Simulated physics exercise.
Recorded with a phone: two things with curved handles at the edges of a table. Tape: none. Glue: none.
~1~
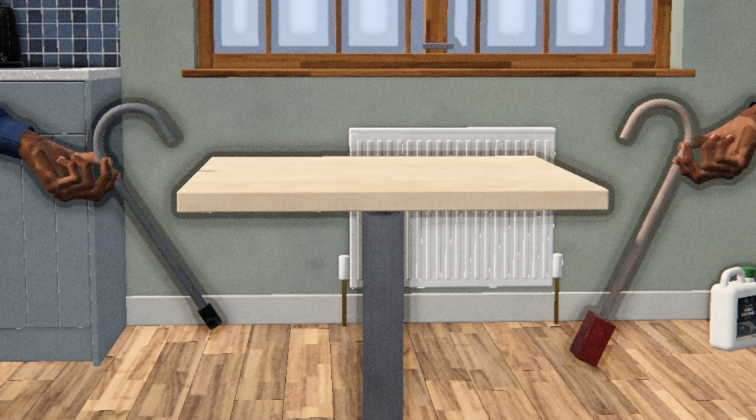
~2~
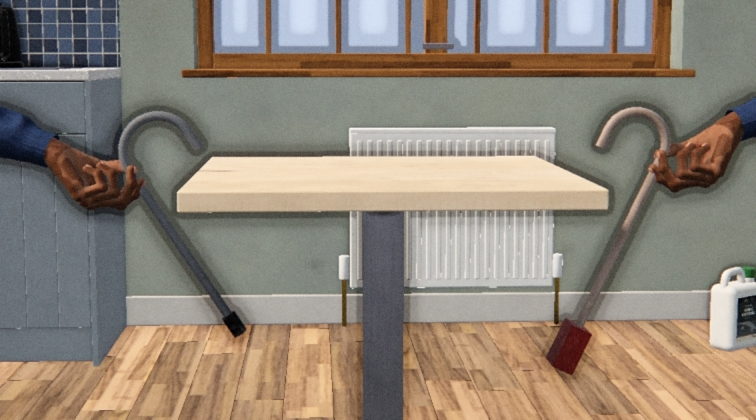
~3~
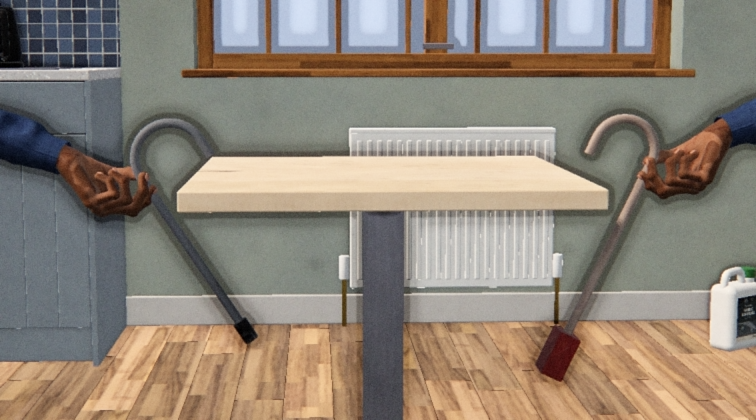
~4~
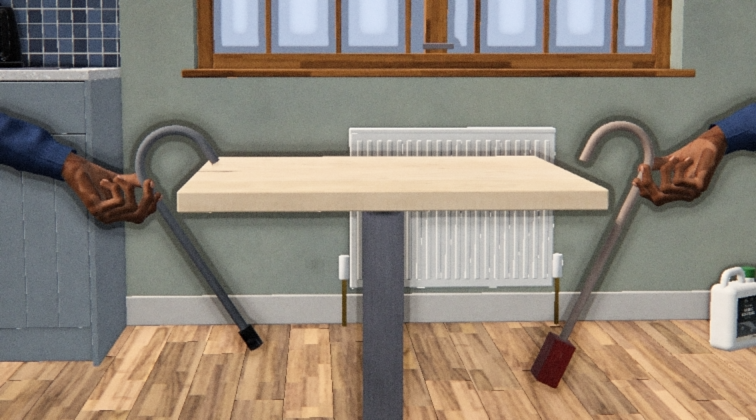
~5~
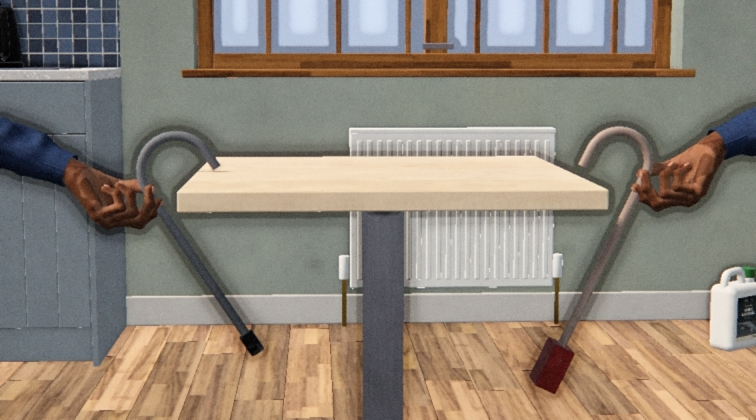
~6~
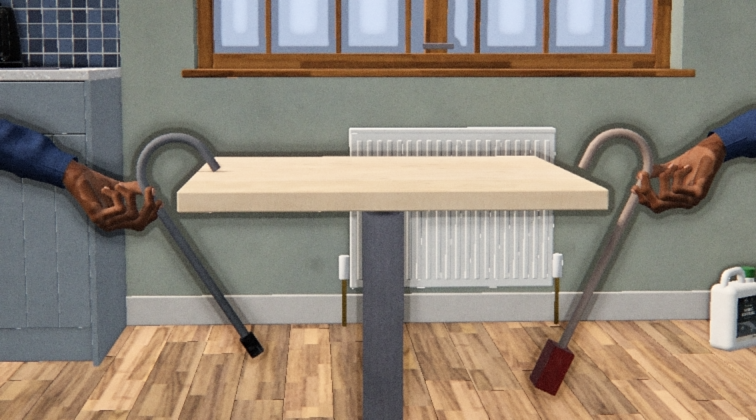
Two hands moving a grey cane and a red-ended stick with curved handles inward to opposite edges of a pale table.
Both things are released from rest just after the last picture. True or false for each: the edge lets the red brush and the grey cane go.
Red brush - true; grey cane - false.
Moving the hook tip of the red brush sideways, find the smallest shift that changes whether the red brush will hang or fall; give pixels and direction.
16 pixels left.
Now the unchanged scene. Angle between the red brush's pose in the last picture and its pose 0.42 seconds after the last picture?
Roughly 15°.
Then, 0.42 s after the last picture, red brush down below; grey cane at rest near (218, 239).
At rest, the red brush drops past the edge; the grey cane remains in place, near (219, 239).
